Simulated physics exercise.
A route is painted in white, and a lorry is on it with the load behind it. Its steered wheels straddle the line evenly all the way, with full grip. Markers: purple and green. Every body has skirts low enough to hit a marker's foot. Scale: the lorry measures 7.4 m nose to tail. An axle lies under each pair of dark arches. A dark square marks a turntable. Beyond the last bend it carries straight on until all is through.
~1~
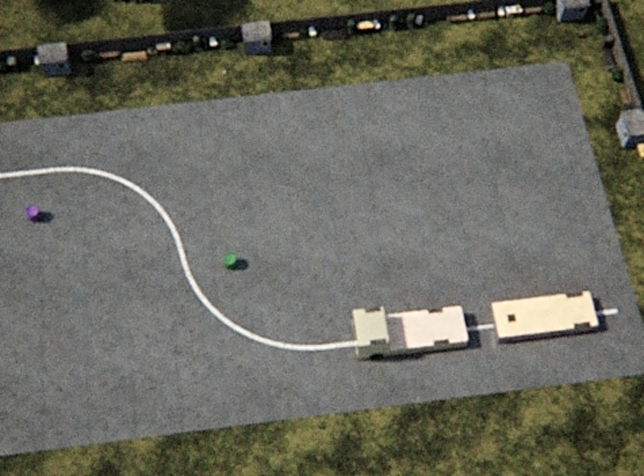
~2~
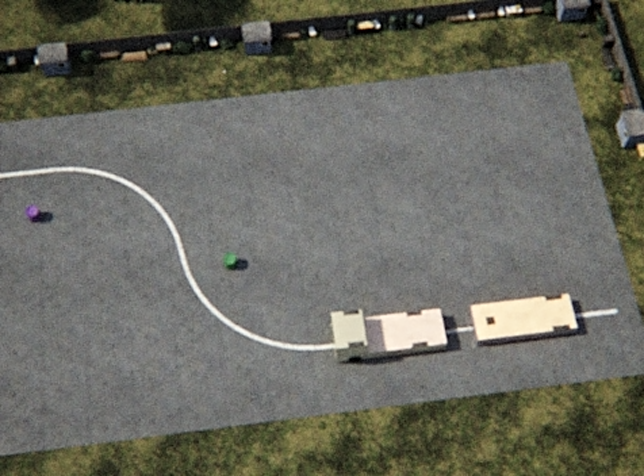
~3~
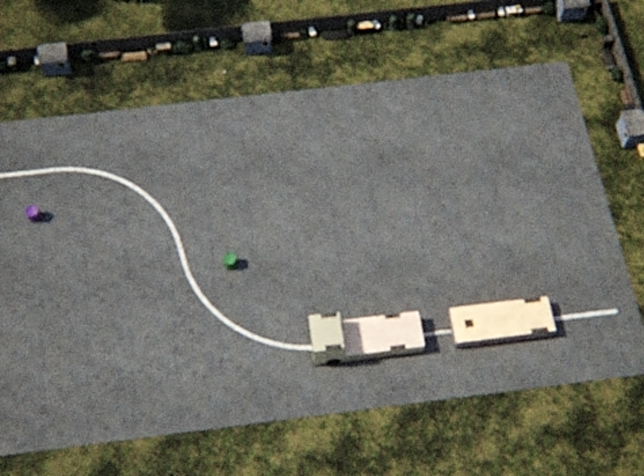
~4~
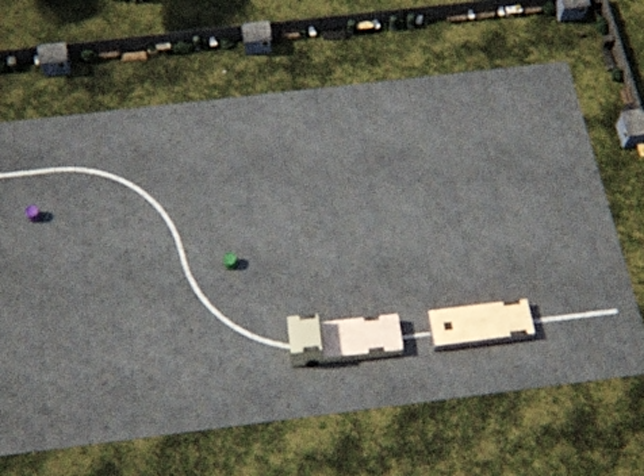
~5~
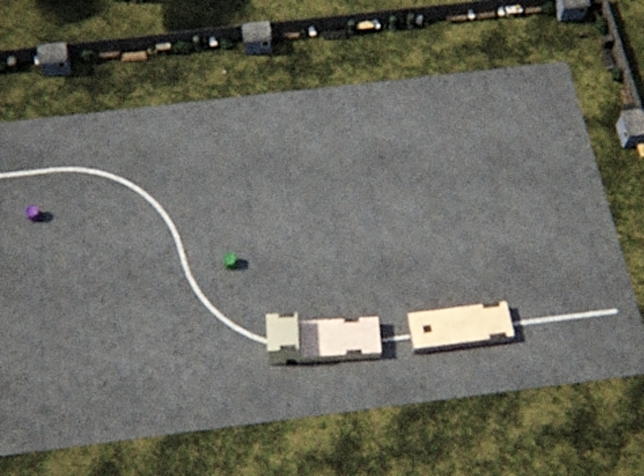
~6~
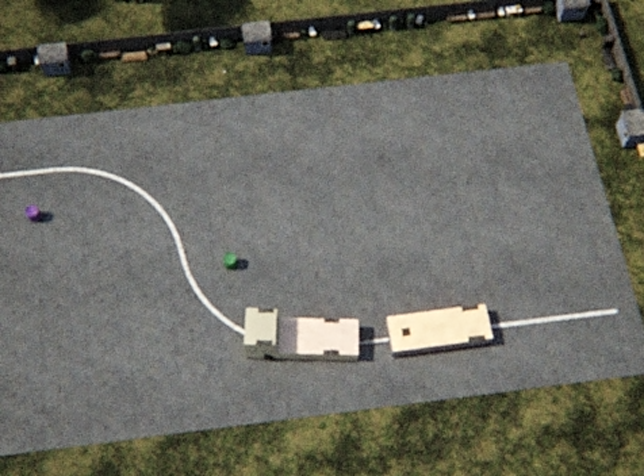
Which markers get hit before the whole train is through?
Purple escapes. Green gets struck.
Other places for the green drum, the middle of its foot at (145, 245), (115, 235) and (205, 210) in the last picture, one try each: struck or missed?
First missed, second clear, third clear.
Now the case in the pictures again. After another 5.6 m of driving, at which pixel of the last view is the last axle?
Around (397, 332).
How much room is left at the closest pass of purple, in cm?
To spare: Purple 90.
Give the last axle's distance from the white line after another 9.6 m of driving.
About 50 cm.
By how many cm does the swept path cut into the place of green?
About: Green 50.
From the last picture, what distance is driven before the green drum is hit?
About 16.0 m.
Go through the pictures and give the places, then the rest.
Nose (357, 336); last axle (578, 310); still straight; purple (34, 214), green (230, 262); 1 trailer, in the first frame.
Nose (336, 339); last axle (557, 312); still straight, in the second frame.
Nose (314, 342); last axle (536, 315); still straight, in the third frame.
Nose (292, 343); last axle (515, 318); turned 1°, in the fourth frame.
Nose (271, 341); last axle (494, 320); turned 4°, in the fifth frame.
Nose (249, 335); last axle (473, 323); turned 9°; purple (34, 214), green (230, 262), in the sixth frame.
10.7 m further on, the last axle is at (329, 330) of the last picture, 70 cm off the line.
16.3 m further on, the last axle is at (262, 305) of the last picture, 190 cm off the line; the trailer has hit green.
37.5 m further on, the last axle is at (37, 178) of the last picture, 125 cm off the line; purple has been passed with 85 cm to spare.
42.9 m further on, the last axle is out of the picture, 50 cm off the line; 1 of 2 struck in all.
